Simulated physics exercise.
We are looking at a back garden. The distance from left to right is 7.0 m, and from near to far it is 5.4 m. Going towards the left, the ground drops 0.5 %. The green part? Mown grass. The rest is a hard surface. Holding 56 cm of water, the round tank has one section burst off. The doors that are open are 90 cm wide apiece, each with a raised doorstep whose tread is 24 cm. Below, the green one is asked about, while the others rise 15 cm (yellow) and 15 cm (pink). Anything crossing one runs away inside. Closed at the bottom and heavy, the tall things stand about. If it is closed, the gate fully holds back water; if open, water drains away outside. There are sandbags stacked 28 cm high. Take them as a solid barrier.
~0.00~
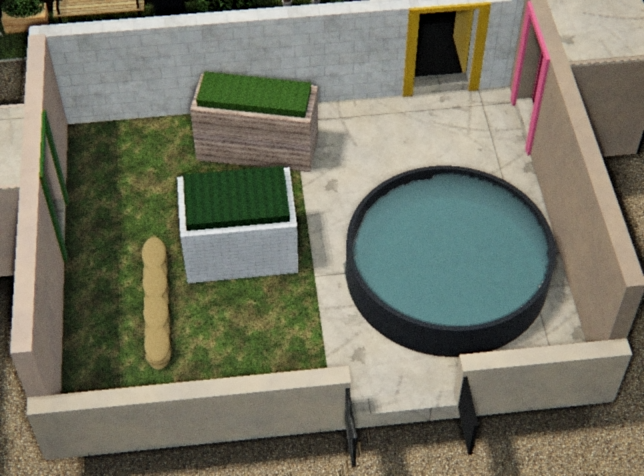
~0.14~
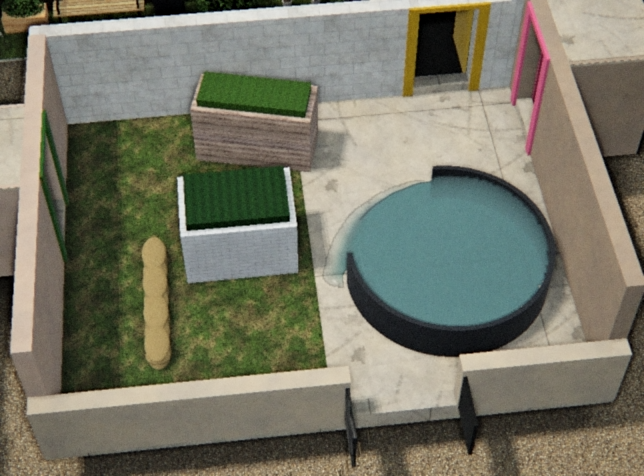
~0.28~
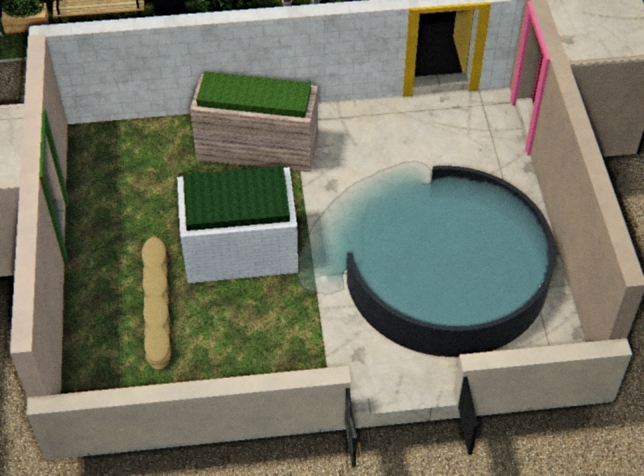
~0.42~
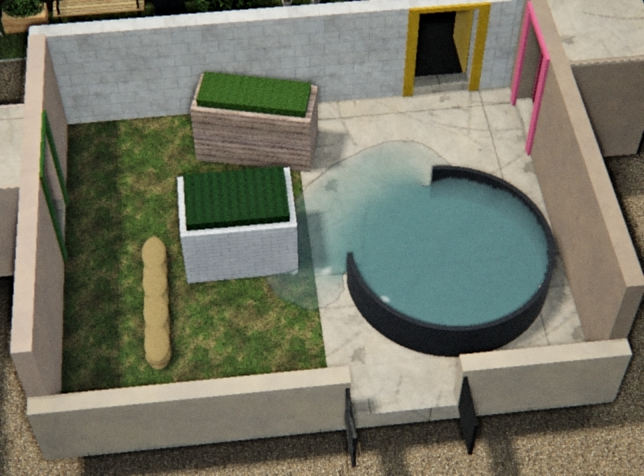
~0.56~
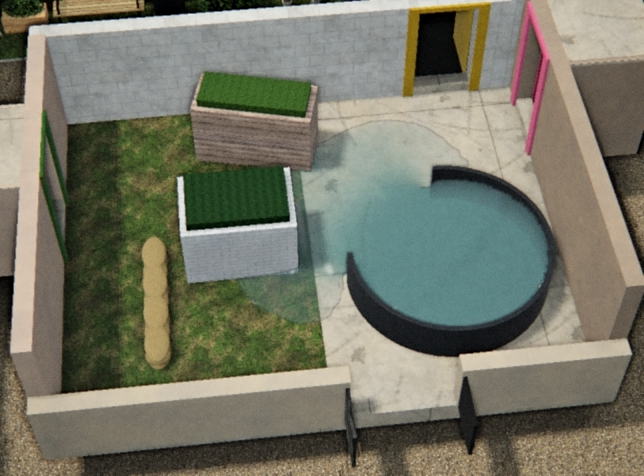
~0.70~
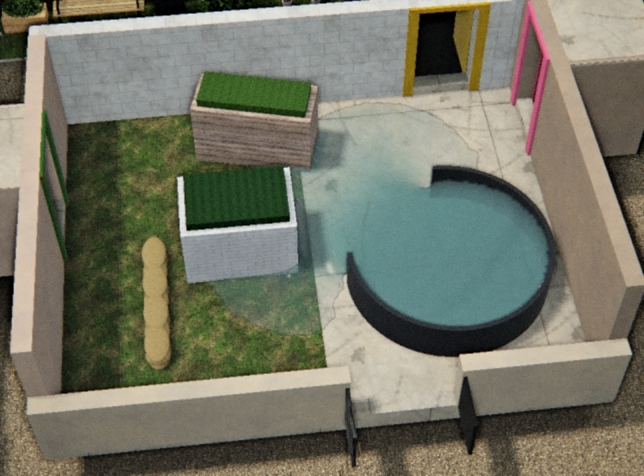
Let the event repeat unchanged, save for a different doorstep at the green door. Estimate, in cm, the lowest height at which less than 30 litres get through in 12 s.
I would say 10.5 cm.
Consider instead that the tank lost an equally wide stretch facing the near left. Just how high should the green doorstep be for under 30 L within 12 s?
Minimum height: Approx. 6.5 cm.
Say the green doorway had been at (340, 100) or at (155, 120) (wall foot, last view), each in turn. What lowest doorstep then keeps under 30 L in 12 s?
You'd want about 29 cm there first, then about 9.0 cm.
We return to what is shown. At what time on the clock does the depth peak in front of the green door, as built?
3.4 s.
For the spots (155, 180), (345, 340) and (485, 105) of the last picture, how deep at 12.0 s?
Roughly 11, 8 and 8 cm, in turn.
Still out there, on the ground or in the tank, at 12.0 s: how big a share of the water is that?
What remains is some 92 per cent of the water.
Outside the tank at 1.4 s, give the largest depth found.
Around 44 centimetres.
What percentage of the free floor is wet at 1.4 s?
I'd estimate about 30 percent.
After 1.4 s water covers 30 % of the floor, deepest (44 cm) near (310, 181); it has not reached the green door.
After 3.0 s water covers 75 % of the floor, deepest (32 cm) near (334, 109); 15 cm at the green door, 0 litres in over its 18 cm doorstep.
After 12.0 s water covers 95 % of the floor, deepest (13 cm) near (68, 166); 11 cm at the green door, 0 litres in over its 18 cm doorstep.
At the green door as built, the water arrived by 2.8 s and peaked near 17 cm at 3.4 s.
Run again over the same 12 s with other heights there, 51 litres in over 9.5 cm, 20 litres over 11.5 cm. The limit of 30 litres is kept from about 10.5 cm up.
